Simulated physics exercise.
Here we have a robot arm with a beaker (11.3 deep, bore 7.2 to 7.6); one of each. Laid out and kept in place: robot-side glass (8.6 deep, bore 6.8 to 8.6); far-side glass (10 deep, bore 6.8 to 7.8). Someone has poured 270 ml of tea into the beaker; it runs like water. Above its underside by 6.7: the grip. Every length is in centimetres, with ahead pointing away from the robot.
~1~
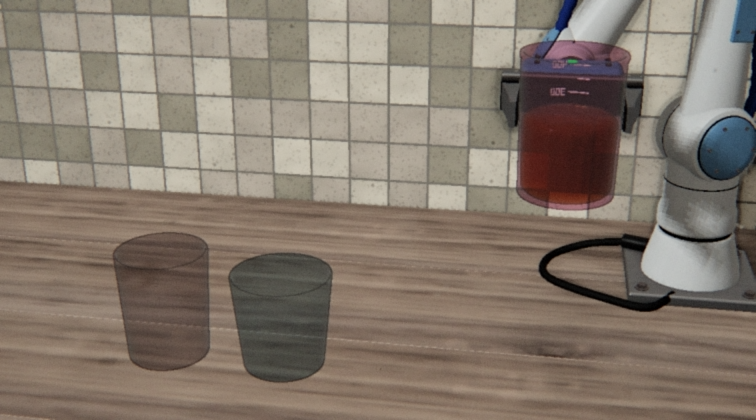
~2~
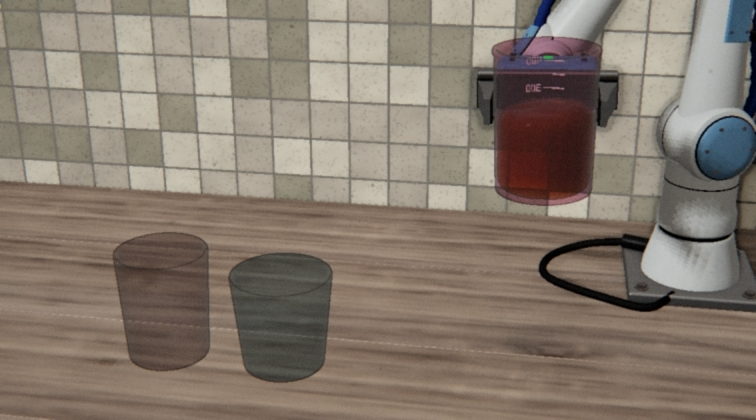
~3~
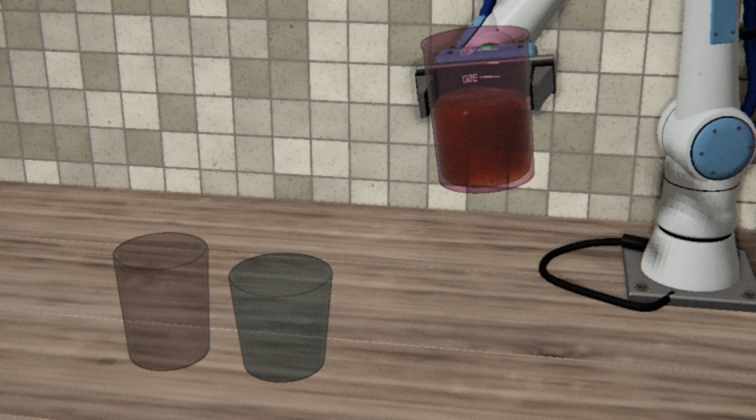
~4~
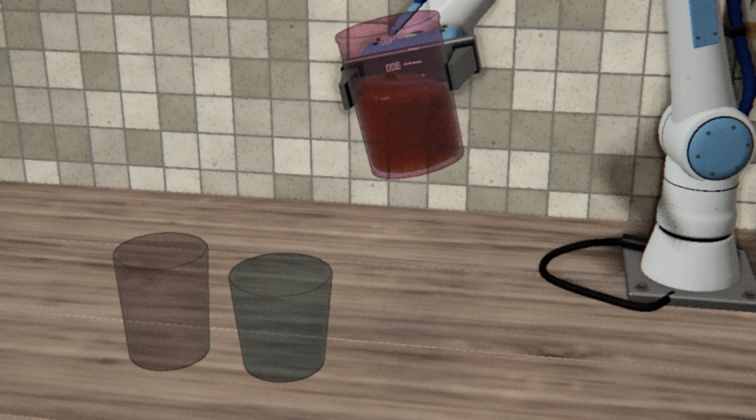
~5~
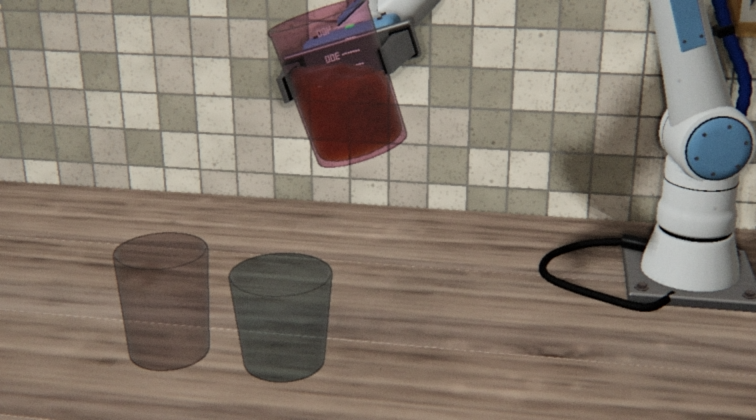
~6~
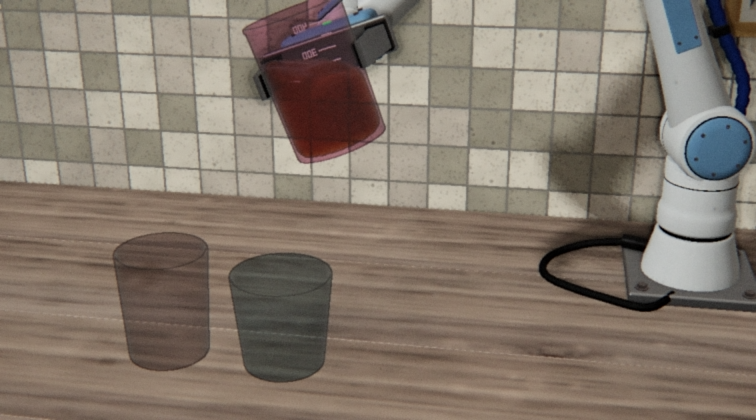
A wood-grain countertop backed by a wall of beige, grey and green tiles is seen from slightly above by a camera that stays still. Two empty tinted glasses, one brownish and one grey-green, stand at left, while a white and blue robot arm at right grips a pinkish transparent beaker of red liquid. The arm carries the beaker leftward, gradually tilting its top to the left.
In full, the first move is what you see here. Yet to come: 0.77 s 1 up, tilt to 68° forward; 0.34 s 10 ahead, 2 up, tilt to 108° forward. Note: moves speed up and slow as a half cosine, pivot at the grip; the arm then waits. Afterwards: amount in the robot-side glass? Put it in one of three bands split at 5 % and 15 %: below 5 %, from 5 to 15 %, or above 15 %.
Band: Below 5 %.
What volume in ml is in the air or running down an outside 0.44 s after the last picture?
Volume outside the vessels: Near 0 ml.
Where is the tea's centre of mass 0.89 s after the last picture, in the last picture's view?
The centre lands around (300, 79) in the last view.
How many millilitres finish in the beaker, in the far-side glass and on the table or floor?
The amounts come to around 0, 20 and 250 ml respectively.
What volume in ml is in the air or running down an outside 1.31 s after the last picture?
Estimate: Around 100 ml.
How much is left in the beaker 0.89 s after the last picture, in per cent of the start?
I estimate near 90 in a hundred.
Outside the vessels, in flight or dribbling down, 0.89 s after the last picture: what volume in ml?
I'd say around 15 ml.
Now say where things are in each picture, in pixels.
The first picture shows beaker middle at (570, 126), level; upper third of the tea around (569, 126), from x 520 to 615, top at y 105; 270 ml in the beaker.
The second picture shows beaker middle at (545, 122), tilted 2° forward; upper third of the tea around (548, 120), from x 500 to 590, top at y 100.
The third picture shows beaker middle at (481, 110), tilted 7° forward; upper third of the tea around (482, 108), from x 435 to 530, top at y 90.
The fourth picture shows beaker middle at (403, 96), tilted 13° forward; upper third of the tea around (401, 94), from x 355 to 460, top at y 75.
The fifth picture shows beaker middle at (341, 85), tilted 18° forward; upper third of the tea around (340, 83), from x 290 to 400, top at y 60.
The sixth picture shows beaker middle at (318, 81), tilted 20° forward; upper third of the tea around (316, 78), from x 265 to 380, top at y 60; 270 ml in the beaker.
Then, 0.44 s after the last picture, tilted 50° forward, liquid up to 29 above the table; 270 ml in the beaker.
Then, 0.89 s after the last picture, tilted 79° forward, liquid up to 31 above the table; 245 ml in the beaker, 5 ml in the far-side glass, 5 ml on the table or floor, 15 ml in the air or running down outside.
Then, 1.31 s after the last picture, tilted 108° forward, liquid up to 90 above the table; 150 ml on the table or floor, 20 ml in the far-side glass, 5 ml in the beaker, 95 ml in the air or running down outside.
Then, 2.11 s after the last picture, tilted 108° forward, liquid up to 0 above the table; 250 ml on the table or floor, 20 ml in the far-side glass.
Final state, 250 ml on the table or floor, 20 ml in the far-side glass. That is 0 % in the robot-side glass.
